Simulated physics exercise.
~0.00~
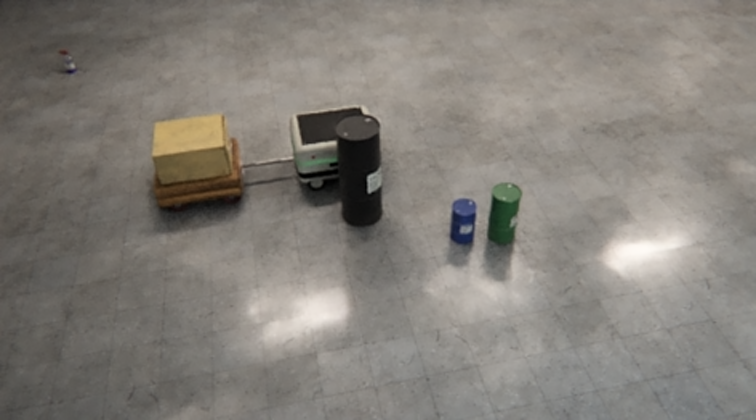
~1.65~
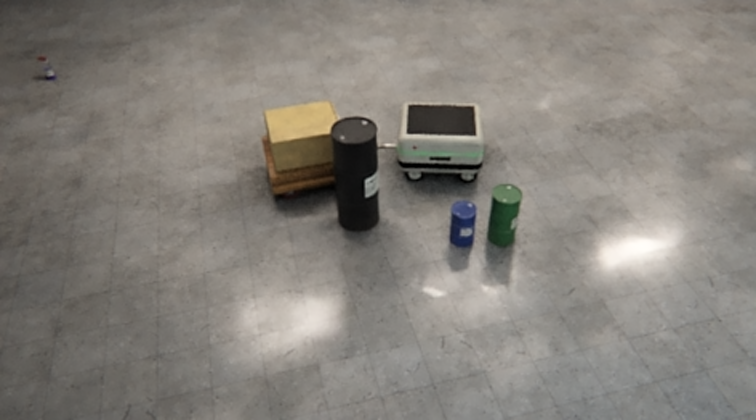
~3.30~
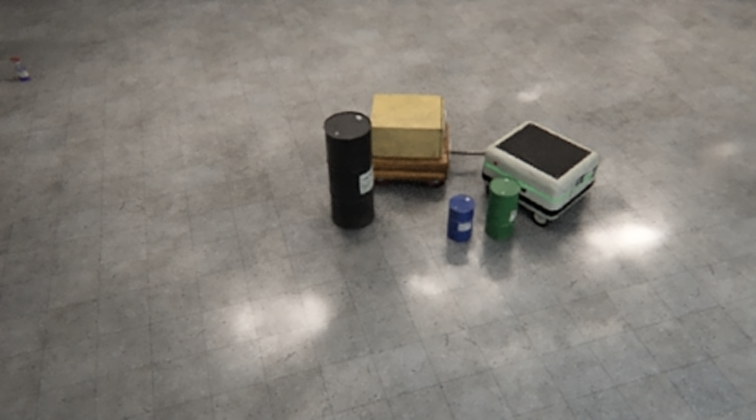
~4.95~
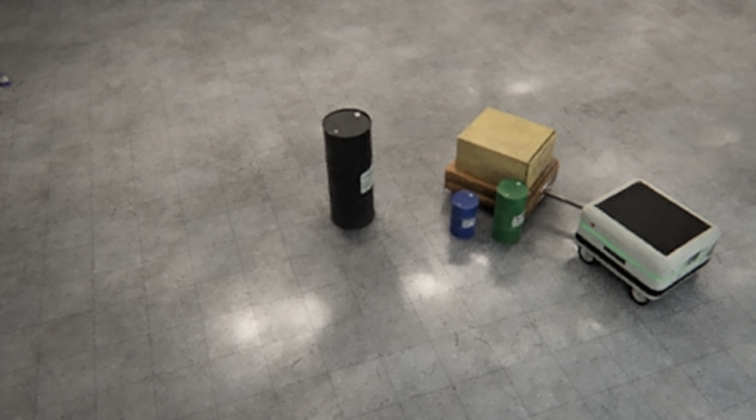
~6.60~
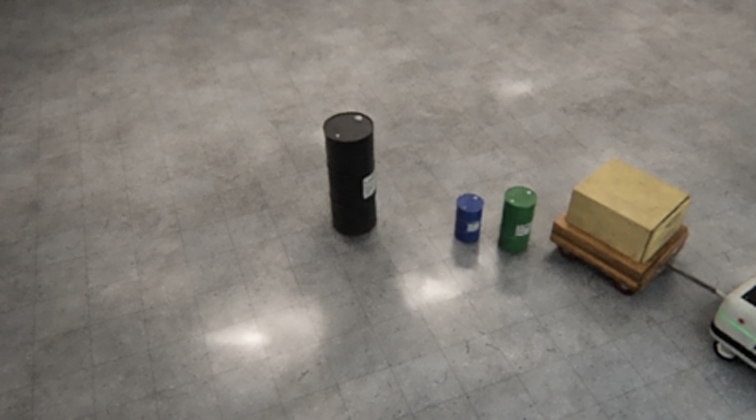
At the start, a small white tug with a dark top pulls a wooden cart carrying a tan box across a grey floor, passing behind a tall black drum. The tug rolls to the right, and the cart follows it behind the drum. It then curves toward the viewer, rounding a short blue canister and a green canister as the box passes behind them. The tug continues down to the right, drawing the cart clear of both. It ends partly out of view at the right edge, with all three containers upright, the green one slightly shifted and the black drum still in its place.
